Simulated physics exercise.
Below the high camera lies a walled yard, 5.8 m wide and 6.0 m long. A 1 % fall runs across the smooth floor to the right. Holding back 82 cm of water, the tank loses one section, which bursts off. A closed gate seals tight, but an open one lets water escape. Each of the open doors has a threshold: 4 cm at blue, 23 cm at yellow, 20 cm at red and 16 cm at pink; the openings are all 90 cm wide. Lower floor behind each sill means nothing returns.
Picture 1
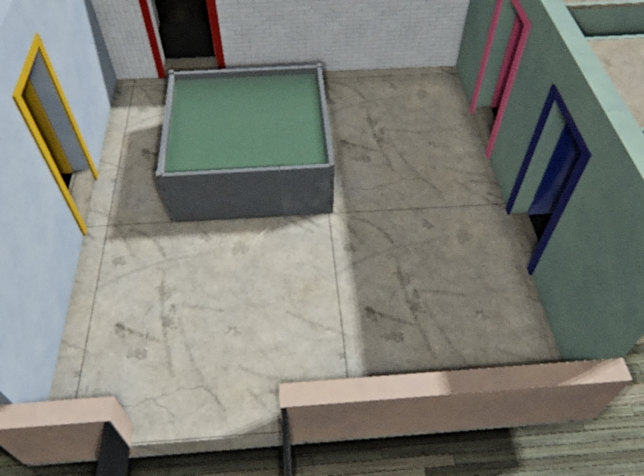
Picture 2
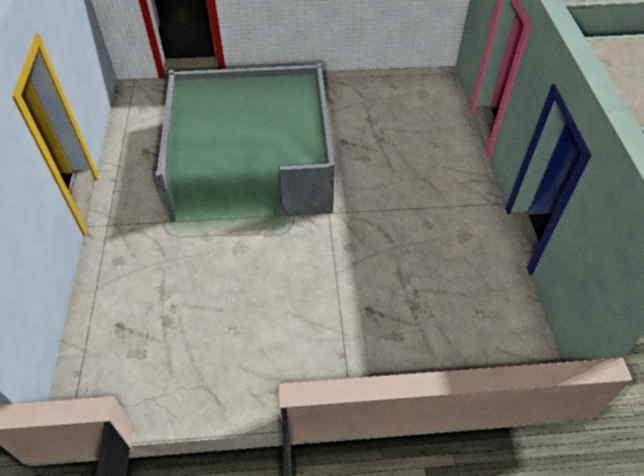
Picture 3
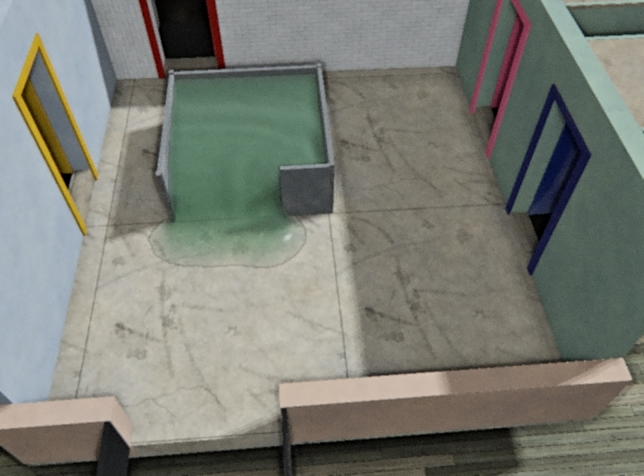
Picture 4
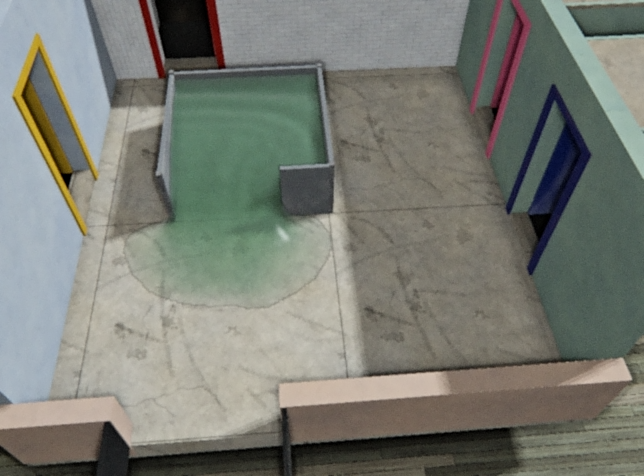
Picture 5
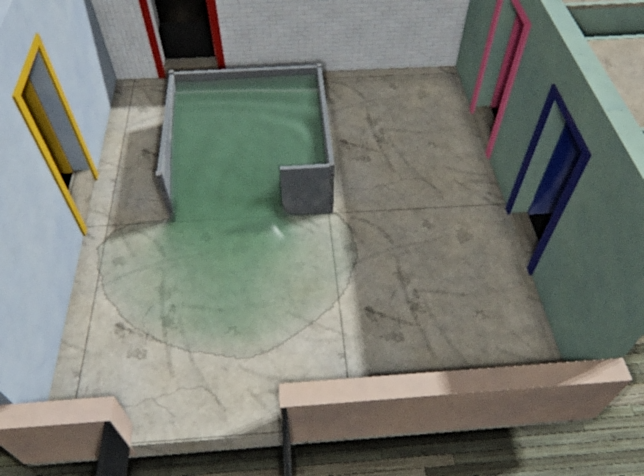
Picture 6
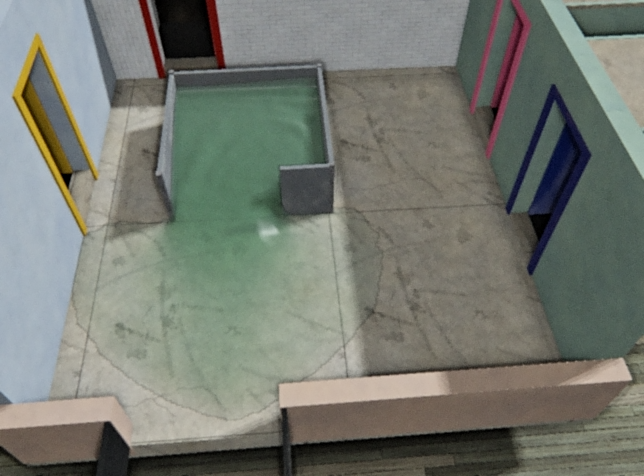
Green water fills a grey-walled tank at the back of a walled yard, seen from a high, still camera, with a pale, cracked floor partly in shadow. A yellow doorway stands left, a red one behind, pink and blue ones right, and low pinkish walls in front. Part of the tank's front opens, and water pours out, spreading forward and sideways in a widening, thinning rounded sheet.
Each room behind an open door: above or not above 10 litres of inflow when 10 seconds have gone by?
At the end, blue door: More than stated, yellow door: Less than stated, red door: Less than stated, pink door: Less than stated.
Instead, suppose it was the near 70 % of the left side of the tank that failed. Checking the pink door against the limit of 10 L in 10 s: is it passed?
Then the pink door ends up within bounds.
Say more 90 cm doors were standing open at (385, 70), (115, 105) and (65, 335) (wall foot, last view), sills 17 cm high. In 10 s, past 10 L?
Per doorway, in order: Insufficient / insufficient / sufficient.
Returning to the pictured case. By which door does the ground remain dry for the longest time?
The red door.
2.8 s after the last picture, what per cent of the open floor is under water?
Some 50 per cent of it.
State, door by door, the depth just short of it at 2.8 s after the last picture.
In cm: Blue 7, yellow 3, red 0, pink 0.
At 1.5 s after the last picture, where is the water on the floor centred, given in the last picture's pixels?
Its balance point sits around (240, 243).
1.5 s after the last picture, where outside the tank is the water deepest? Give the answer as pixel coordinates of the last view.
Roughly pixel (64, 412).
Then, 0.7 s after the last picture water covers 35 % of the floor and is deepest (44 cm) near (61, 428); blue door not reached, yellow door not reached, red door not reached, pink door not reached.
Then, 1.5 s after the last picture water covers 35 % of the floor and is deepest (40 cm) near (64, 412); blue door not reached, yellow door not reached, red door not reached, pink door not reached.
Then, 2.8 s after the last picture water covers 50 % of the floor and is deepest (26 cm) near (281, 412); blue door 7 cm at the sill, 0 L in, yellow door 3 cm at the sill, 0 L in, red door not reached, pink door not reached.
Then, 5.3 s after the last picture water covers 85 % of the floor and is deepest (18 cm) near (571, 390); blue door 8 cm at the sill, 14 L in, yellow door 3 cm at the sill, 0 L in, red door 5 cm at the sill, 0 L in, pink door 4 cm at the sill, 0 L in.
Then, 9.3 s after the last picture water covers 100 % of the floor and is deepest (12 cm) near (556, 391); blue door 6 cm at the sill, 35 L in, yellow door 2 cm at the sill, 0 L in, red door 4 cm at the sill, 0 L in, pink door 4 cm at the sill, 0 L in.
